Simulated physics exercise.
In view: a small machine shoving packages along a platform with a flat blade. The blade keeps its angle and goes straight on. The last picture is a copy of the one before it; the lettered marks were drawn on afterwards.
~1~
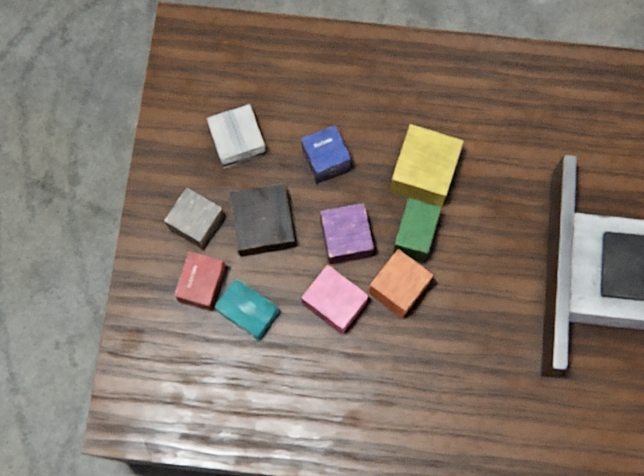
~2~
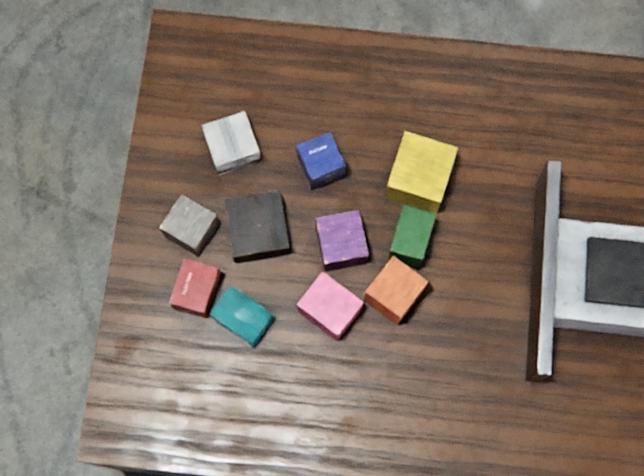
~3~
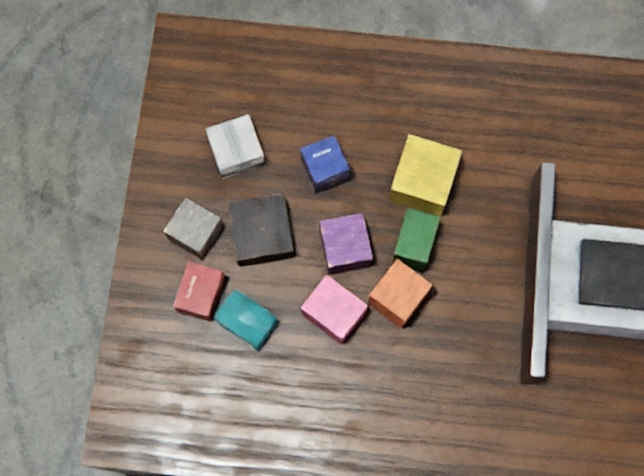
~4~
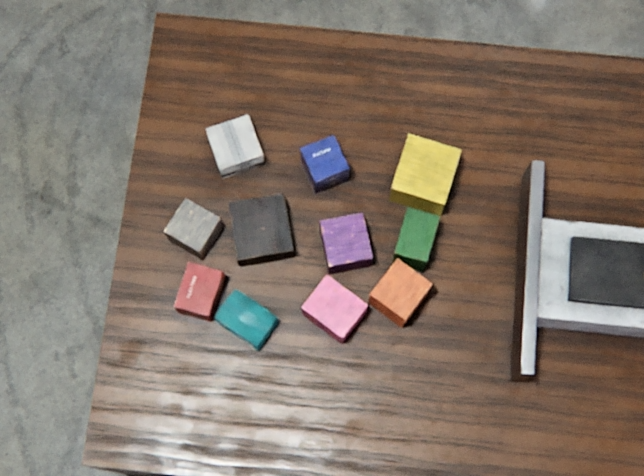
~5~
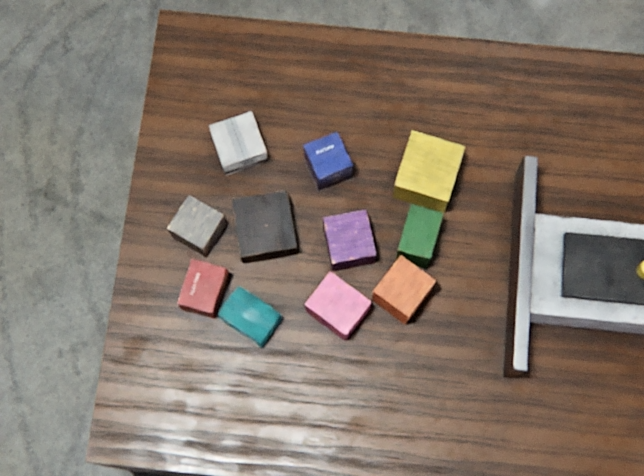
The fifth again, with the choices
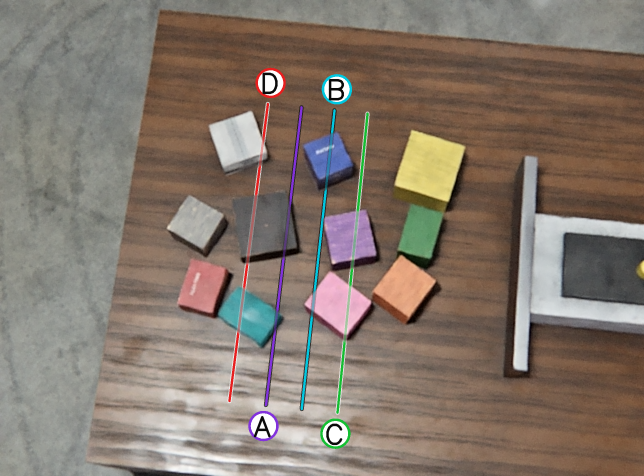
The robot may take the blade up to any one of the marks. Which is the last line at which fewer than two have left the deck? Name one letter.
At D, and not beyond.
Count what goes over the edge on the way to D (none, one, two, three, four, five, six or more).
By then, one.
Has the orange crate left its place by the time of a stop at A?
Yes.
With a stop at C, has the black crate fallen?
No.
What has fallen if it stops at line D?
It is the grey crate.
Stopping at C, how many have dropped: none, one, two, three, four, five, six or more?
In all, none.
On the copy, A at (285, 250); B at (319, 253); C at (353, 257); D at (249, 246).
On D. First, robot (502, 258); yellow crate (396, 170); orange crate (383, 287).
Then, robot (403, 248); grey crate (168, 228); red box (195, 289).
Finally, robot (328, 240); grey crate over the edge; white parcel (149, 135); one fallen.
By contrast, A is within the limit but short; B is within the limit but short; C is within the limit but short.
